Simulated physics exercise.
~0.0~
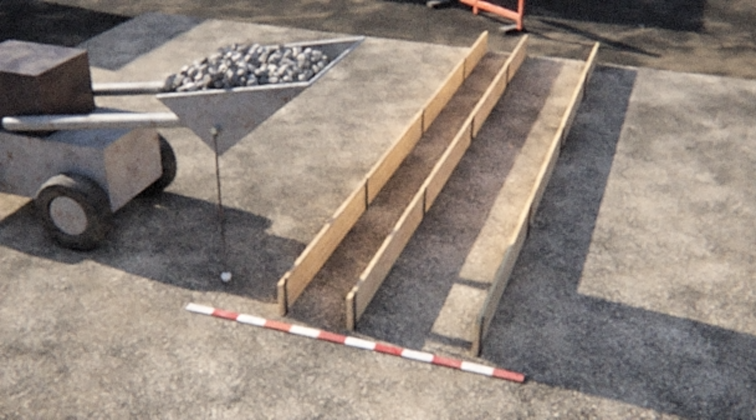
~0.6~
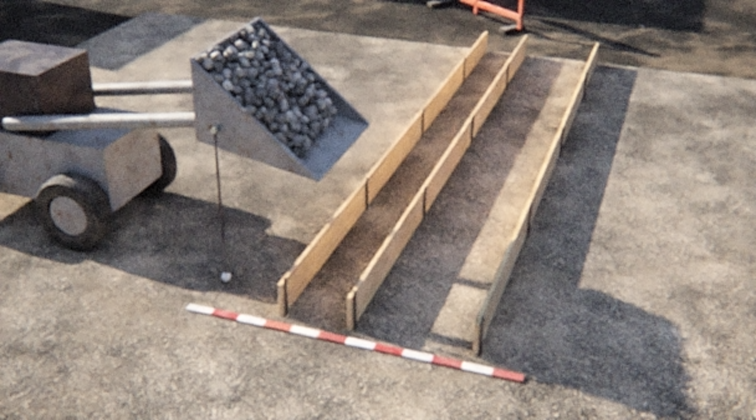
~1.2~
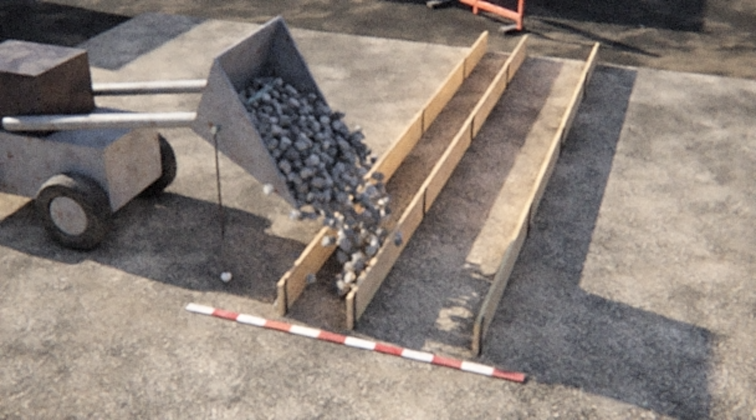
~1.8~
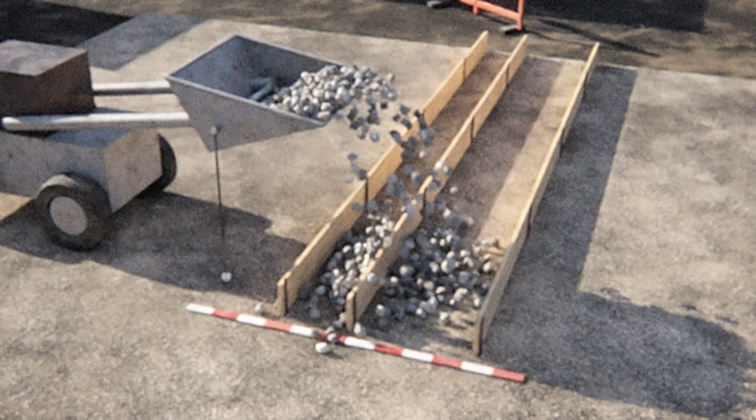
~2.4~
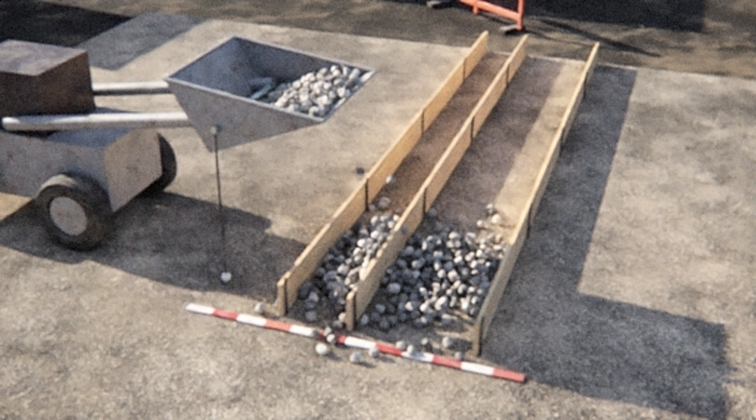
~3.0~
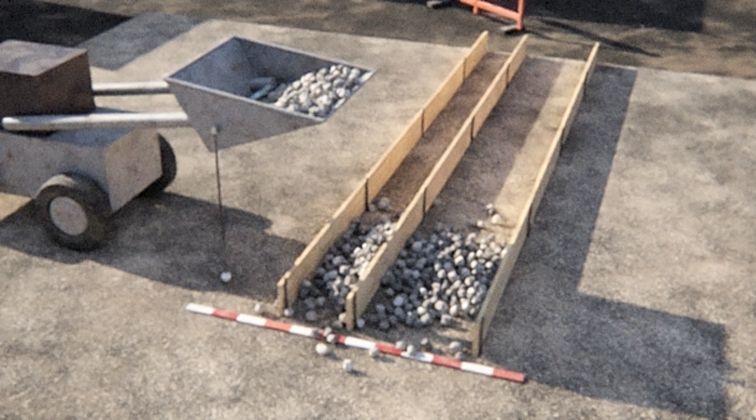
A loader's metal bucket tips grey stones into two boarded bays, then levels back, still partly full.
